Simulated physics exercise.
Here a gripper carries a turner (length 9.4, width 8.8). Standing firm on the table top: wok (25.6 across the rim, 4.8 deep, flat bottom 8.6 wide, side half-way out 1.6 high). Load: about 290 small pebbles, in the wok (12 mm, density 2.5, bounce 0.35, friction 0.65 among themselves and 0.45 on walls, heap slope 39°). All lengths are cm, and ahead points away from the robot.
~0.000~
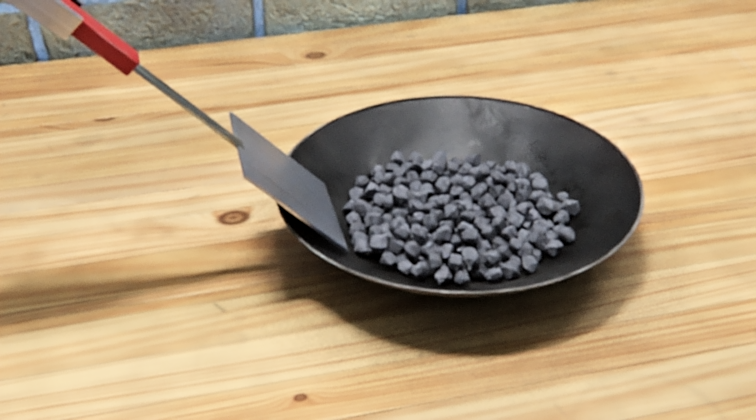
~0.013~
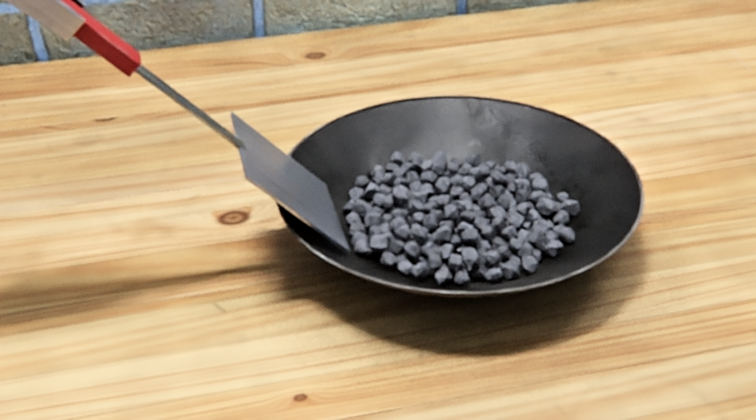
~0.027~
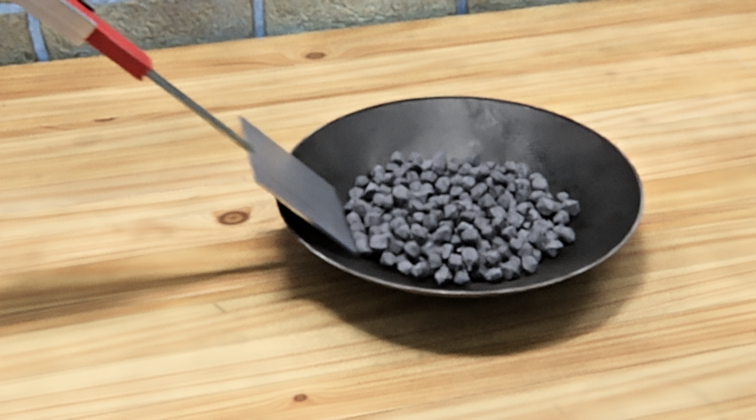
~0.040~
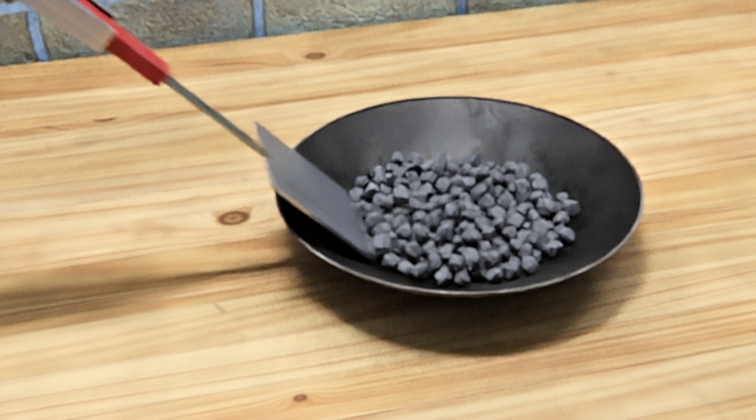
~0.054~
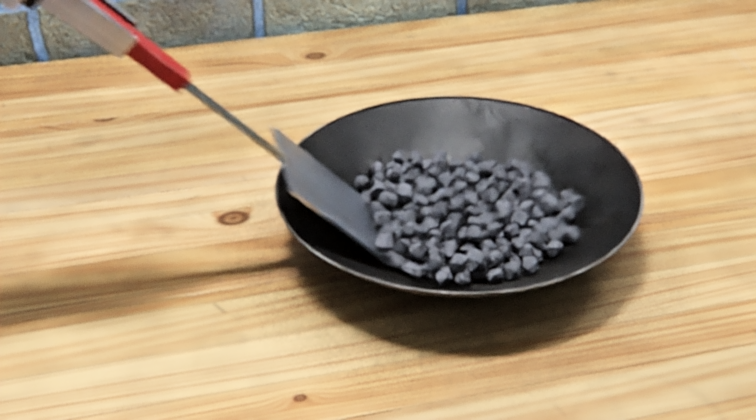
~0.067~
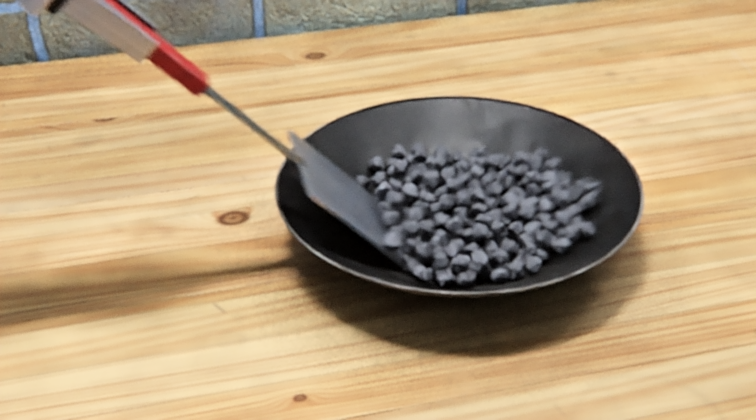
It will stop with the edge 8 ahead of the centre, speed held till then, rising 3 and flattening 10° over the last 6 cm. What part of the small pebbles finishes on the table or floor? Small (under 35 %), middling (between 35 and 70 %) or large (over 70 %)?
Answer: Middling; between 35 and 70 % of the small pebbles finish on the table or floor.
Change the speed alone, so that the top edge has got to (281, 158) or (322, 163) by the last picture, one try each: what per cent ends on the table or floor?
About 40 and 55 per cent.
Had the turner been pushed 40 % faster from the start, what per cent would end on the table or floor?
It would be near 60 per cent.
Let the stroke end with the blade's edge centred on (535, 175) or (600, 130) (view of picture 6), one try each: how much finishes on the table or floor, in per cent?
About 15 and 55 per cent.
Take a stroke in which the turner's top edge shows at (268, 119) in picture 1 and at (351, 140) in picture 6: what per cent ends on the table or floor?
Some 60 per cent.
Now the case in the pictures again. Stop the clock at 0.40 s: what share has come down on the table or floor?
About 40 per cent.
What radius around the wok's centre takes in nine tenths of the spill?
Roughly 30 cm.
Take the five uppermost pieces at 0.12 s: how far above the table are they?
About 6 cm.
After 0.12 s, sloping 48°, highest piece 7 above the table; 289 in the wok, 4 on the blade or in flight.
After 0.17 s, sloping 45°, highest piece 7 above the table; 275 in the wok, 18 on the blade or in flight.
After 0.40 s, sloping 38°, highest piece 7 above the table; 161 in the wok, 119 on the table or floor, 13 on the blade or in flight.
After 1.45 s, sloping 38°, highest piece 6 above the table; 161 in the wok, 132 on the table or floor.
At rest, 161 in the wok, 132 on the table or floor. That is 45 % on the table or floor.
